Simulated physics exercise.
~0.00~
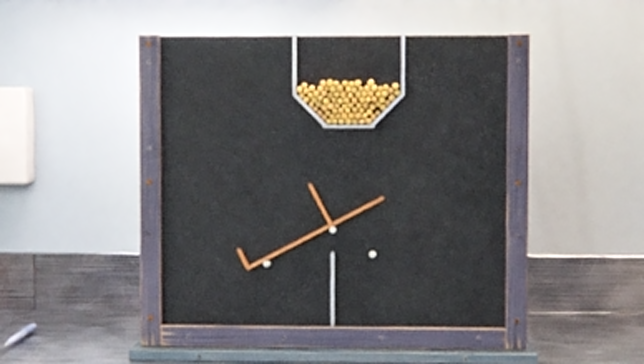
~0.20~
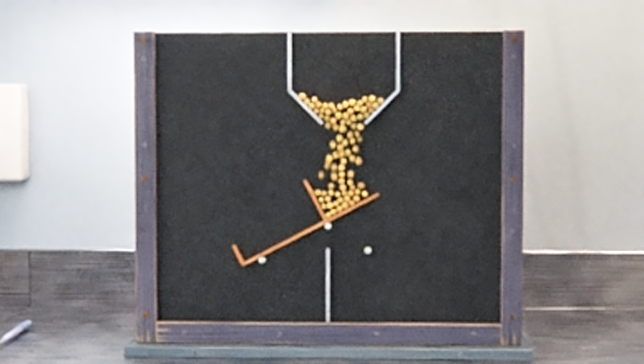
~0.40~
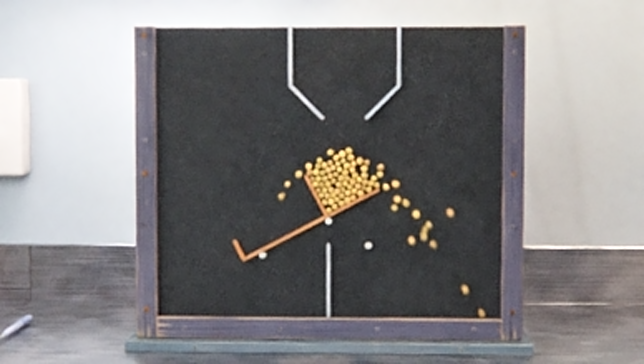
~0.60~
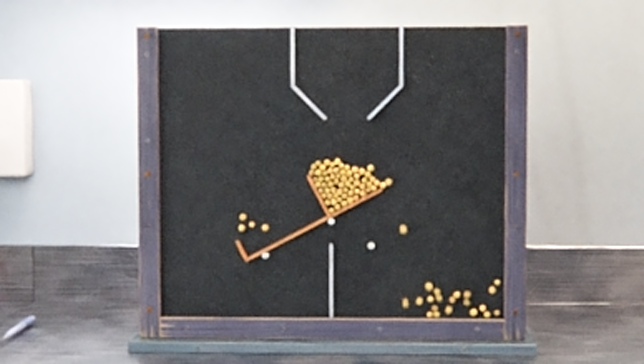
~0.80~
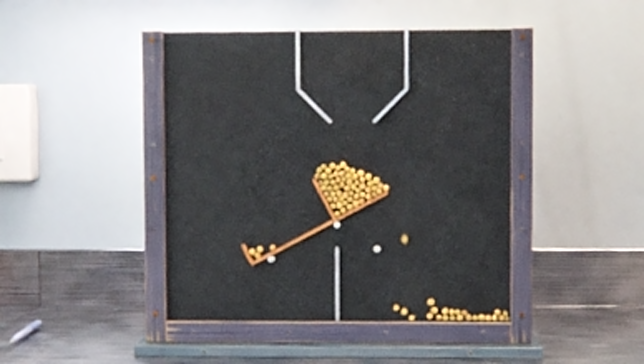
The clip opens on a dark upright case with a hopper full of small pale golden beads above a tilted orange tray, its left end low, over two bins split by a thin divider. The beads pour from the hopper and gather on the upper right part of the tray. As the hopper empties, they heap up, and some spill over the right end while a few tumble off the heap to the left. Those few land at the tray's low left end. Finally, most beads rest on the still-tilted tray, some lie in the right bin, and the left bin is empty.
